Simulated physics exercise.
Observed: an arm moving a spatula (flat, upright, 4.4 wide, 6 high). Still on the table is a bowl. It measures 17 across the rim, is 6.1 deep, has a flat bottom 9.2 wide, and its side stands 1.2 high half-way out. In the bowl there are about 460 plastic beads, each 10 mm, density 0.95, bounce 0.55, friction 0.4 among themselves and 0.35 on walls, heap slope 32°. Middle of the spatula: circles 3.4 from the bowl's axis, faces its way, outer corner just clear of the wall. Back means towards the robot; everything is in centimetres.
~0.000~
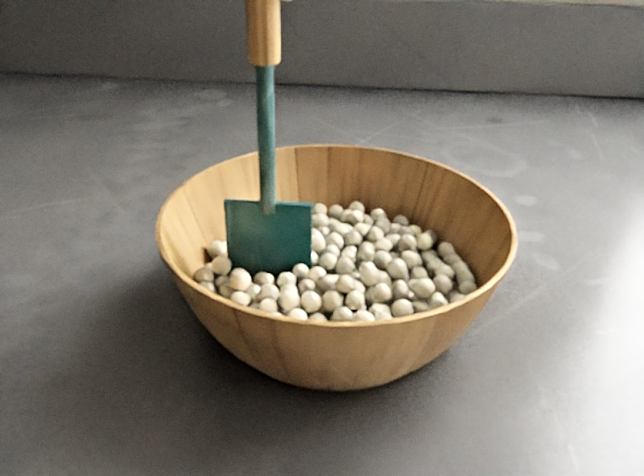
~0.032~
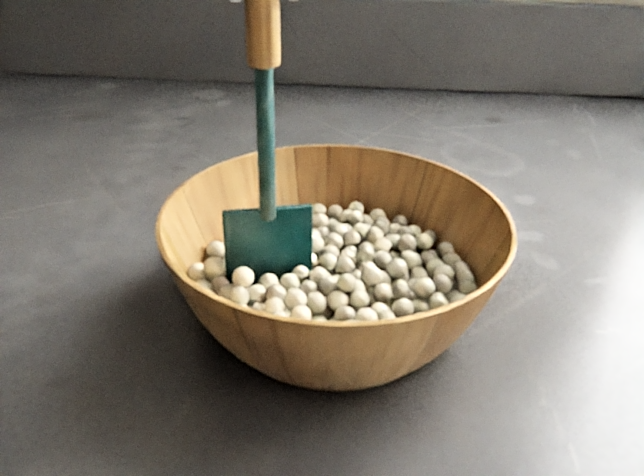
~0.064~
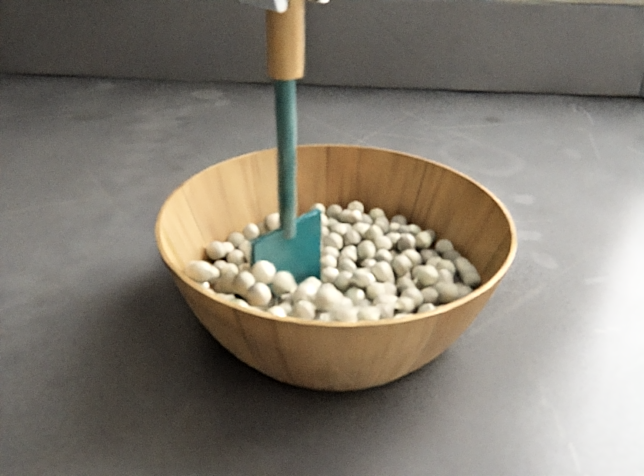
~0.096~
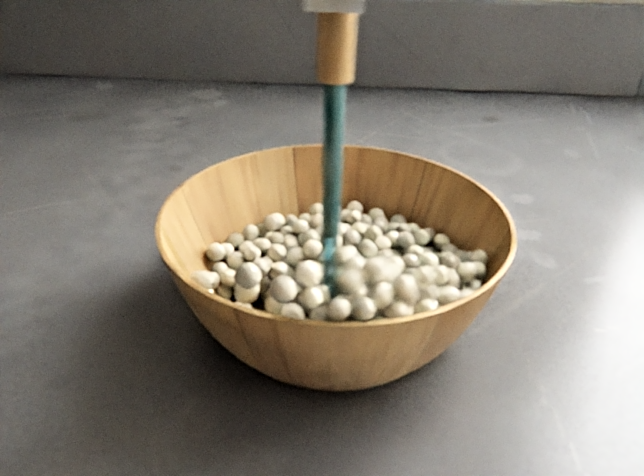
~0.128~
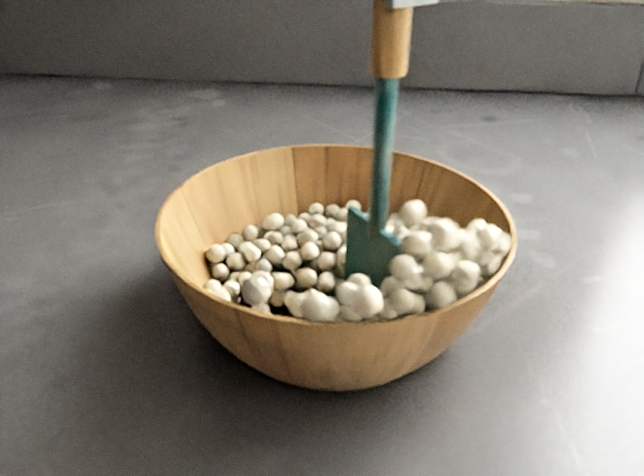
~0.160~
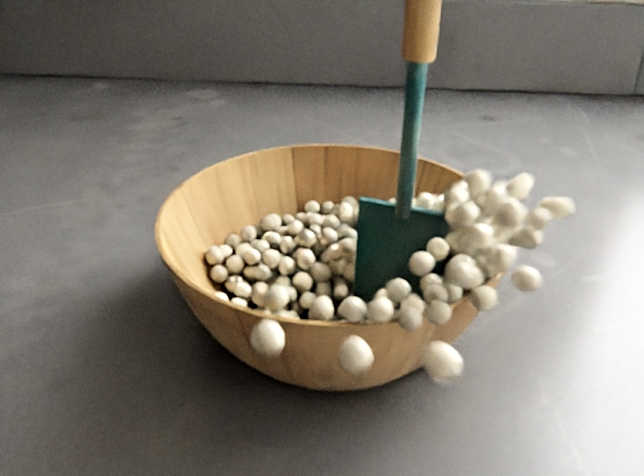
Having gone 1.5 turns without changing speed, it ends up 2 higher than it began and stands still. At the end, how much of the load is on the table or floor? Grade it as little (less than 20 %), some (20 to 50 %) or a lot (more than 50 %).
Grade: Some, 20 to 50 %.
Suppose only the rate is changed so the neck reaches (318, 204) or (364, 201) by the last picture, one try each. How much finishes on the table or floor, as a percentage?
So, roughly 5 percent the first time and 15 percent the second.
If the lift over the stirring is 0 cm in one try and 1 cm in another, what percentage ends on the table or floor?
Try one: Around 45 %; try two: Around 35 %.
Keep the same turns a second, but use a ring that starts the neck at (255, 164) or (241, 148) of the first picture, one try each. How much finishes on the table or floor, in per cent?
Near 35 per cent and near 25 per cent, in that order.
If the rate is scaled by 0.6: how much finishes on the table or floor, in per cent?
That gives some 10 percent.
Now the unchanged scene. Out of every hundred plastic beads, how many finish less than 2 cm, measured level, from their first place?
About 5 percent.
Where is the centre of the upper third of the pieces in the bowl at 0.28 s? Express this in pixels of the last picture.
The upper third is centred close to (275, 198).
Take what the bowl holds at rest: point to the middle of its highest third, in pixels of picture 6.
Near (359, 290).
After 0.28 s, 303° round, highest piece 11 above the table; 366 in the bowl, 23 on the table or floor, 67 in flight or on the tool.
After 0.41 s, 86° round, highest piece 12 above the table; 326 in the bowl, 94 on the table or floor, 36 in flight or on the tool.
After 0.67 s, 180° round, highest piece 5 above the table; 320 in the bowl, 135 on the table or floor, 1 in flight or on the tool.
After 1.37 s, 180° round, highest piece 5 above the table; 320 in the bowl, 136 on the table or floor.
In the end, 320 in the bowl, 136 on the table or floor. That is 30 % on the table or floor.
